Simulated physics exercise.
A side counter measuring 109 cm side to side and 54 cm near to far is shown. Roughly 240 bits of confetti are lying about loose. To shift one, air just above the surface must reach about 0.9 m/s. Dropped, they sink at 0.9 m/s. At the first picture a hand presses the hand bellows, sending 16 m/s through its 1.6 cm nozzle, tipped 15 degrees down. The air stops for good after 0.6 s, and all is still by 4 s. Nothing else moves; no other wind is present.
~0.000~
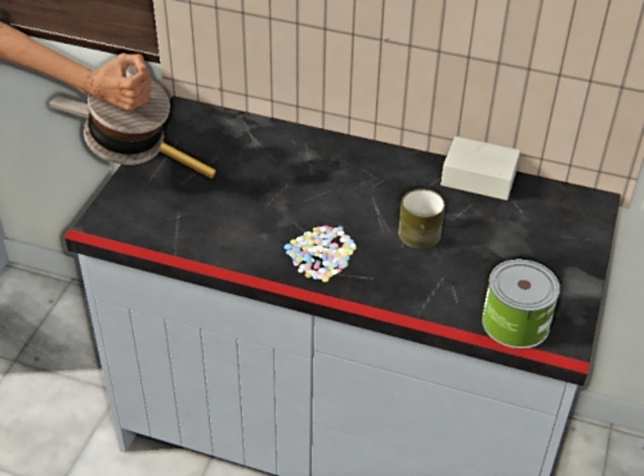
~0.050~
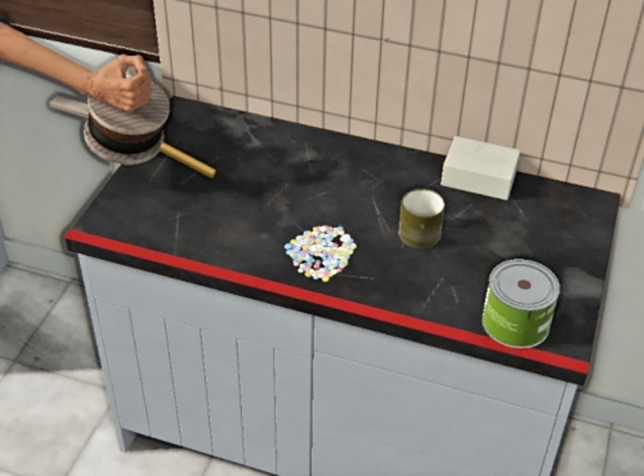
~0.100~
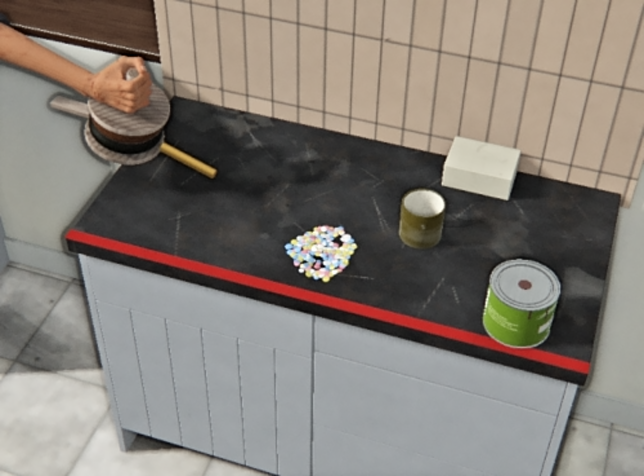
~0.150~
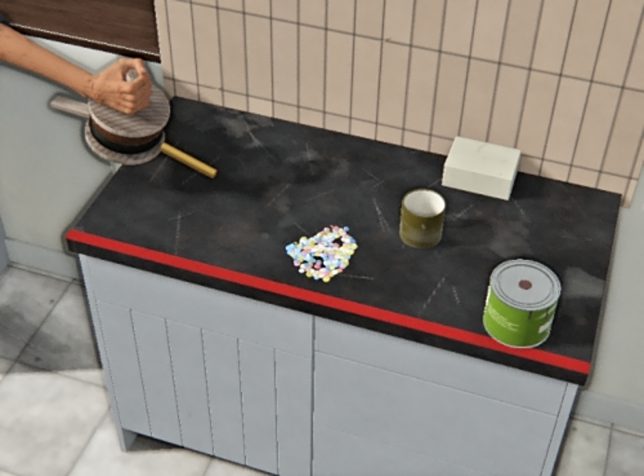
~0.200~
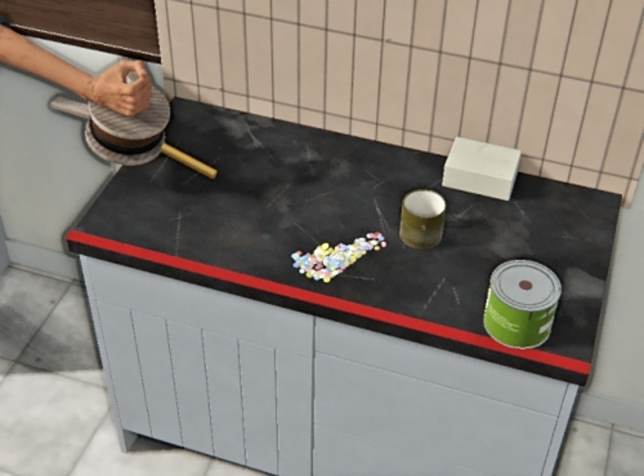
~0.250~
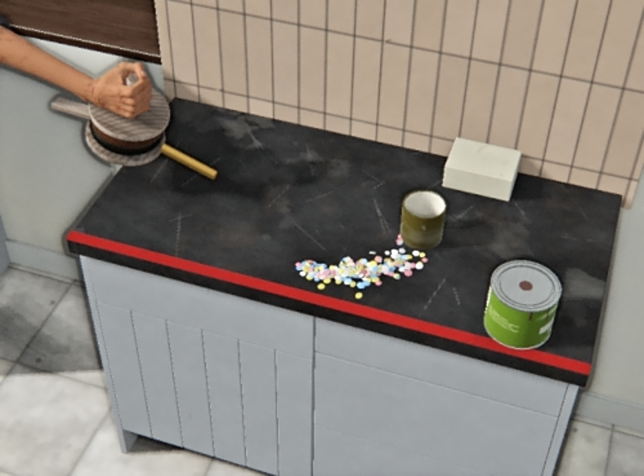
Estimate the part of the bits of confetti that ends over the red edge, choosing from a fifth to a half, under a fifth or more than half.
The greater part, over one half.
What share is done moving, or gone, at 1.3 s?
The share is about 100 %.
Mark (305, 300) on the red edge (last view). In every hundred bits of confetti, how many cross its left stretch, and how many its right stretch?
Estimate: Left ~ 0 %; right ~ 80 %.
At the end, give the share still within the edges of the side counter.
About 10 % of them are still there at the end.
After 0.8 s, 13 % are still on the top, 80 % are over the red edge.
After 1.3 s, 12 % are still on the top, 80 % are over the red edge.
After 2.2 s, 12 % are still on the top, 80 % are over the red edge.
After 4.0 s, at the end, 80 % are over the red edge.
